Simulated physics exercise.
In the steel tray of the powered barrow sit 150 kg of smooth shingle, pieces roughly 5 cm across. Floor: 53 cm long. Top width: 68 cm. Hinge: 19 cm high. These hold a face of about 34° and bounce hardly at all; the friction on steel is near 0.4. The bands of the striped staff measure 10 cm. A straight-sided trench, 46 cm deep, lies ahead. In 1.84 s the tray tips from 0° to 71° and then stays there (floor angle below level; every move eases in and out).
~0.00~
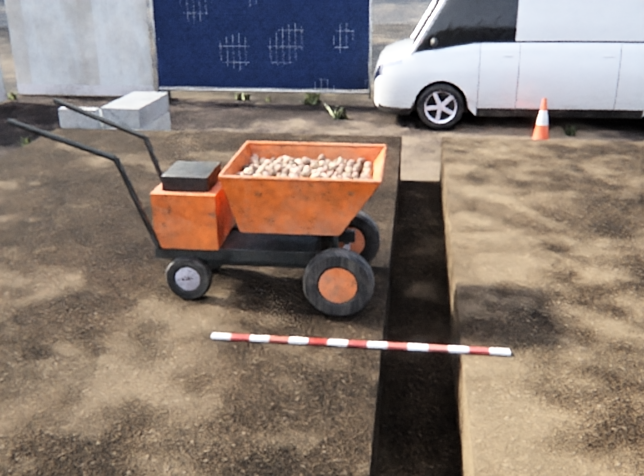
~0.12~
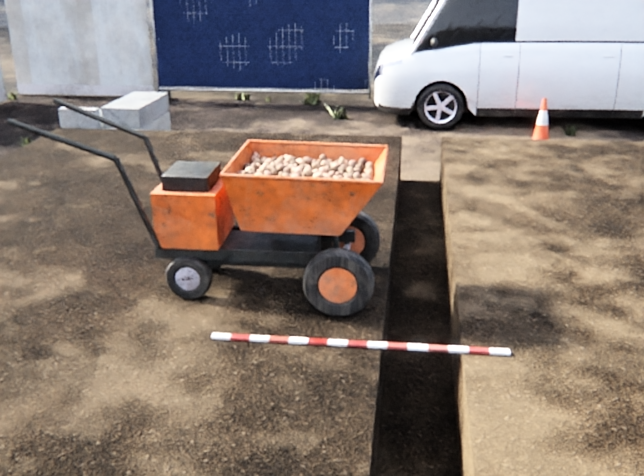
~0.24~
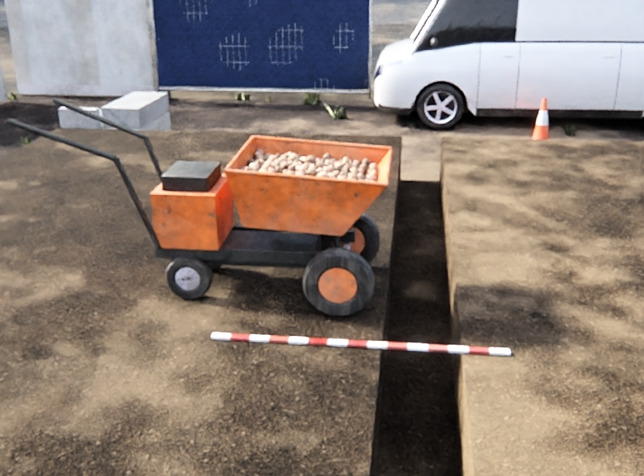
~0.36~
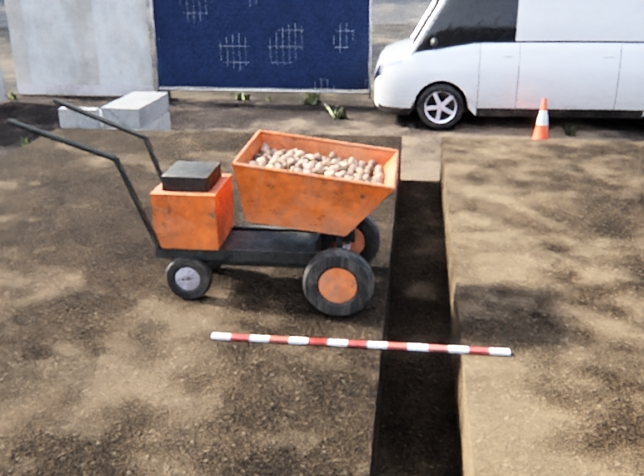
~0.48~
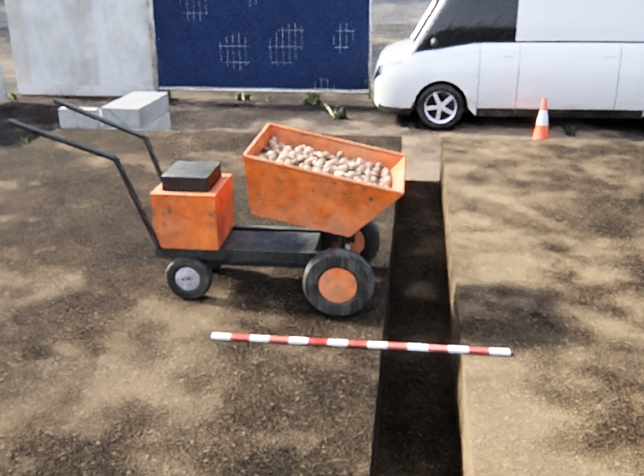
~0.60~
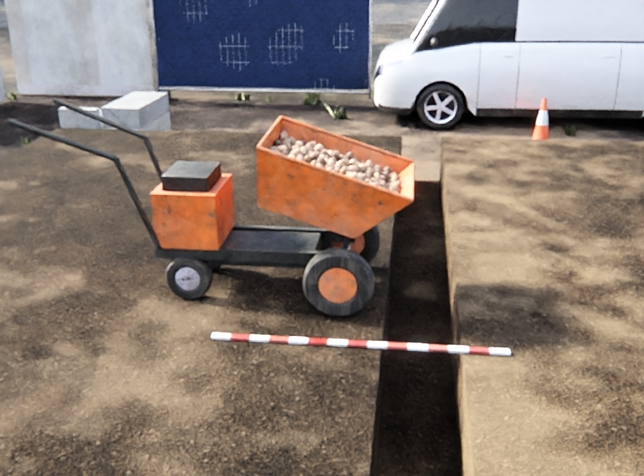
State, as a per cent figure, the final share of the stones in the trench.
The final share is about 29 per cent.
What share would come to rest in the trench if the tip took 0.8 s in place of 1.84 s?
I'd put it at some 20 in a hundred.
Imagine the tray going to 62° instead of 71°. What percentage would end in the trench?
Share in trench: Approx. 25%.
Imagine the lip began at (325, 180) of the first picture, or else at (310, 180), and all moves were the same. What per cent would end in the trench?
Near 90 per cent from the first place, 100 from the second.
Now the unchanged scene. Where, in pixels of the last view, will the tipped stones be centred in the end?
Their middle lands near (489, 293).
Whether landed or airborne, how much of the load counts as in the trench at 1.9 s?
I'd put it near 0 per cent.
After 1.4 s the floor is at 60°; 99 % in the tray, 1 % past the trench; the foremost stones are at (475, 267).
After 1.9 s the floor is at 71°; 46 % in the tray, 1 % in the trench, 53 % past the trench; the foremost stones are at (586, 302).
After 2.3 s the floor is at 71°; 23 % in the tray, 6 % in the trench, 70 % past the trench; the foremost stones are at (640, 314).
After 4.2 s the floor is at 71°; 0 % in the tray, 29 % in the trench, 71 % past the trench; the foremost stones are past the picture's edge.
